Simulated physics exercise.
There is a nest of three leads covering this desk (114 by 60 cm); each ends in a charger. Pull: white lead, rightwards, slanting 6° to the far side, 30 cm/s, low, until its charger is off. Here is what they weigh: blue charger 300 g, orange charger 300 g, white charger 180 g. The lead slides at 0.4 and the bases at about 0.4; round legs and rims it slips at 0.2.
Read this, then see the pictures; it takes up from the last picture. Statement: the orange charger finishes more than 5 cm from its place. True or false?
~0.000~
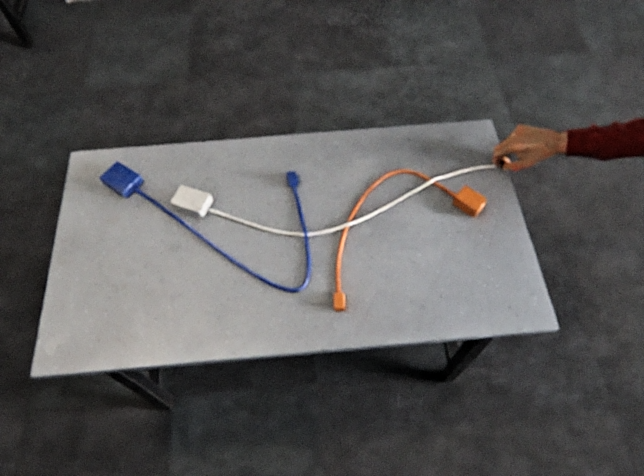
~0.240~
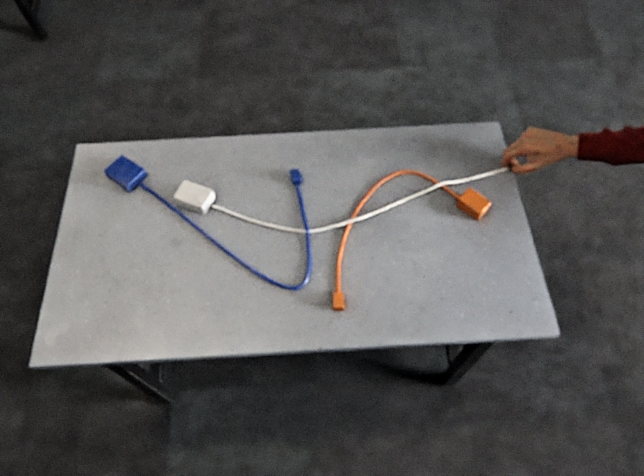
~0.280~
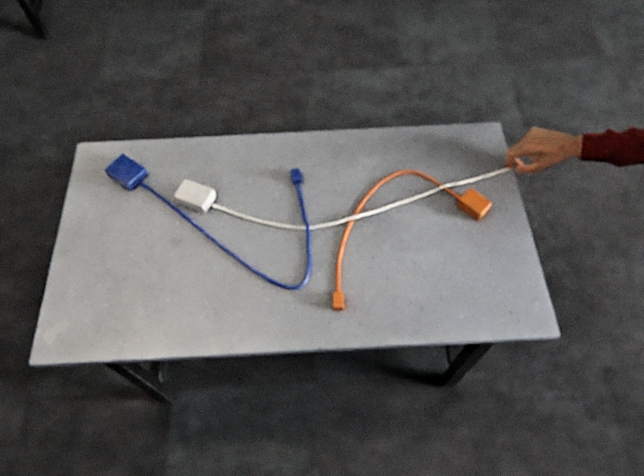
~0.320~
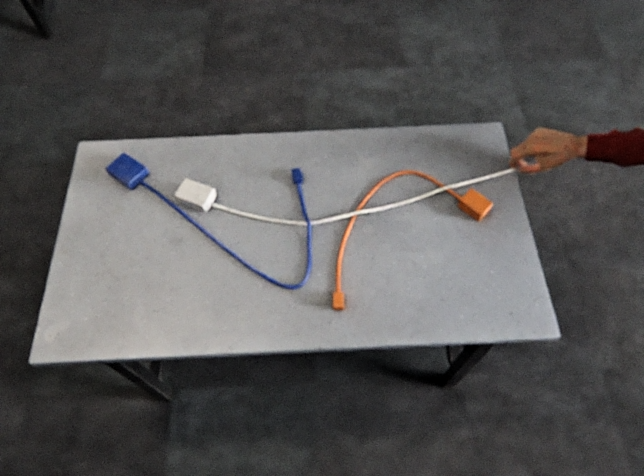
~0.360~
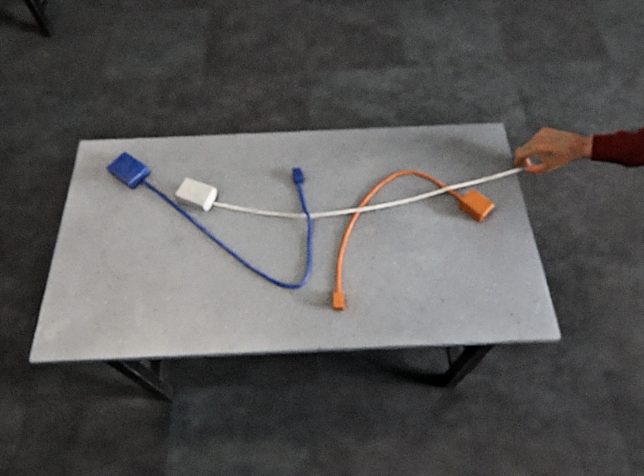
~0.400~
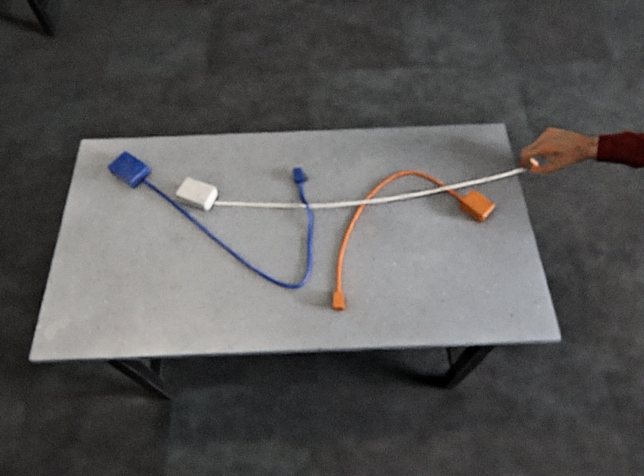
False.
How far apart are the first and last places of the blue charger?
Blue charger: 2 centimetres.
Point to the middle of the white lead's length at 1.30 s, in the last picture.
Approximate pixel position: (475, 170).
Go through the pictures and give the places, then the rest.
Shows, orange charger (471, 198); crossings (301, 235) blue over white, (348, 223) white over orange, (434, 180) white over orange; white lead runs through (416, 191) (363, 219) (301, 235) (238, 220); grip (500, 166), in the first frame.
Shows, white lead runs through (366, 216) (240, 217); grip (509, 168), in the second frame.
Shows, white lead runs through (367, 214) (241, 216); grip (513, 168), in the third frame.
Shows, white lead runs through (370, 211) (242, 214); grip (517, 168), in the fourth frame.
Shows, white lead runs through (373, 207) (244, 210); grip (522, 168), in the fifth frame.
Shows, orange charger (478, 202); white lead runs through (439, 190) (376, 201) (311, 206) (246, 204); grip (527, 169), in the sixth frame.
At 1.3 s, the white lead's tail end at (318, 185); white charger 26 cm off its start, blue plug 5 cm off its start.
At 2.2 s, the white lead's tail end at (427, 178); white charger 53 cm off its start, blue plug 29 cm off its start.
At 3.1 s, the white lead has left the top; white charger 85 cm off its start at (526, 163), blue plug 42 cm off its start at (467, 186), blue charger 1 cm off its start at (132, 165).
At 4.1 s, the white lead has left the top; white charger over the edge, blue plug 42 cm off its start, blue charger 1 cm off its start.
At 4.6 s, the white lead has left the top; orange charger 0 cm off its start at (478, 202), white charger over the edge, blue plug 42 cm off its start at (467, 186), blue charger 1 cm off its start at (132, 165).
